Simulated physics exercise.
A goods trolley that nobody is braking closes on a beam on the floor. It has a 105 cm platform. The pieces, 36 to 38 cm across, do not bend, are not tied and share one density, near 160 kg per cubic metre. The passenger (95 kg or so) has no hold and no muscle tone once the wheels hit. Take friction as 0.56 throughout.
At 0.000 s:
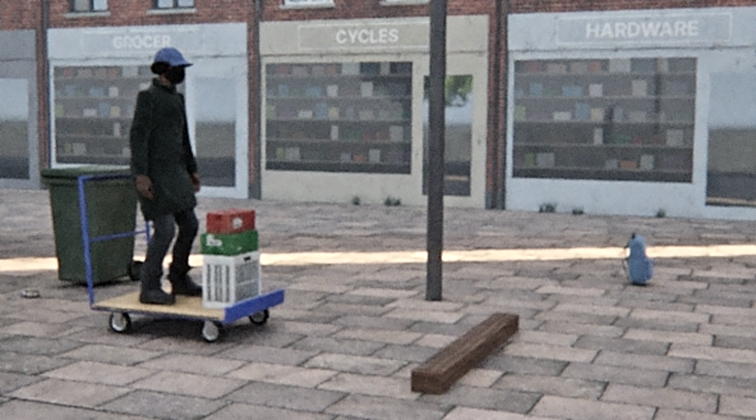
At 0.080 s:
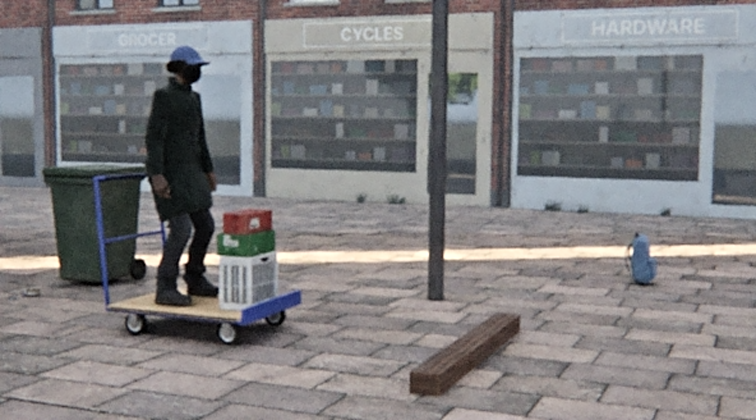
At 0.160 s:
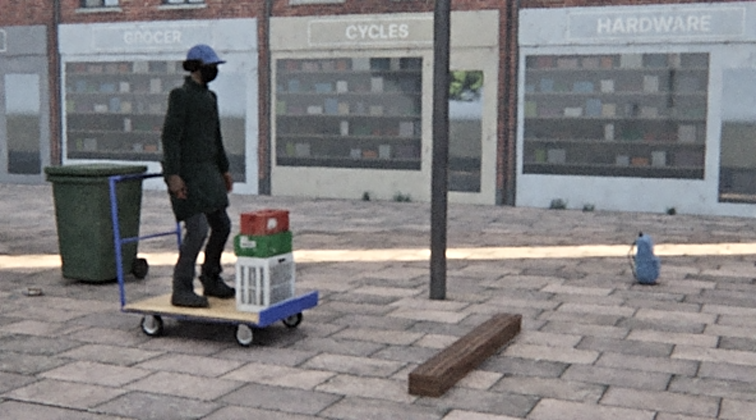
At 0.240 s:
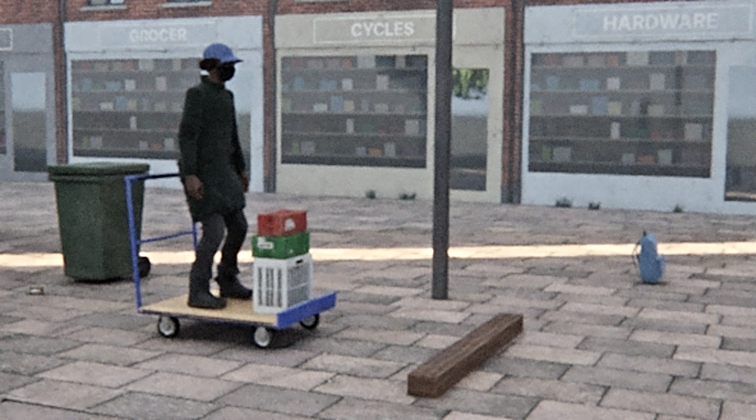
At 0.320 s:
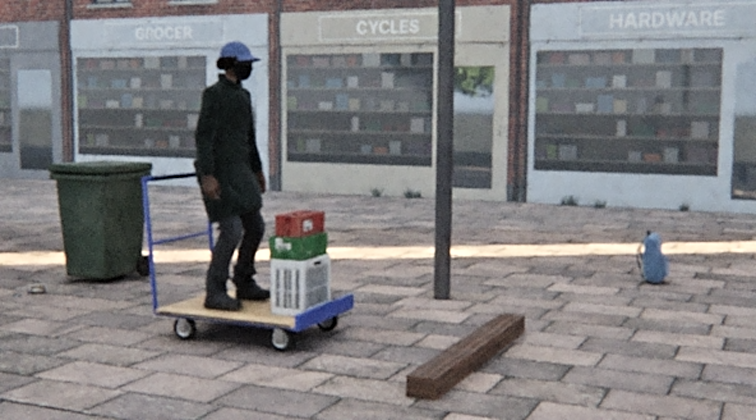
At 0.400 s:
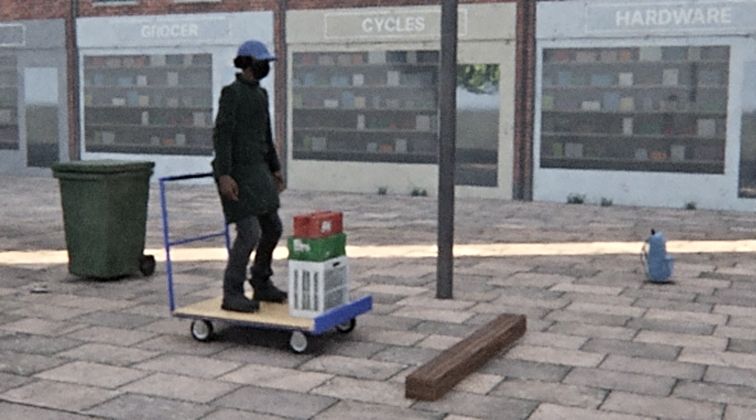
A person in a blue cap rides a trolley carrying stacked crates rightward across the paving.
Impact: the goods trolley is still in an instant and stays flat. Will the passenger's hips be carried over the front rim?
The passenger's hips stay over the deck.
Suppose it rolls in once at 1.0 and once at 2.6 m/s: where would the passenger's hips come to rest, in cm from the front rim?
About 60 cm behind and 160 cm past.
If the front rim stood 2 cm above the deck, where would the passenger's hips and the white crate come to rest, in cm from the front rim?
Then hips 40 past, white 30 past.
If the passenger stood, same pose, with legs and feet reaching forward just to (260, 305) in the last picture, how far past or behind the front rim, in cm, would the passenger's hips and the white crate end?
In that case hips 70 behind, white 20 behind.
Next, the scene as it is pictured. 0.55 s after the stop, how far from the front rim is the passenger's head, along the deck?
About 0 cm past the rim.
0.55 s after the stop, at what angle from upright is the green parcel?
About 180°.
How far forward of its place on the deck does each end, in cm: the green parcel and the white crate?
Green 105, white 45.
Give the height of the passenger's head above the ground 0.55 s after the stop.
About 70 cm.
Impact comes at 0.93 s.
After 1.18 s the passenger's hips are 43 cm behind the rim, near (411, 213) in the last picture's view.
After 1.48 s the passenger's hips are 46 cm behind the rim, near (406, 255) in the last picture's view.
After 1.93 s the passenger's hips are 62 cm behind the rim, near (382, 281) in the last picture's view.
Final state at 3.9 s, past the rim, green parcel, red carton and white crate; behind it, the passenger's hips.
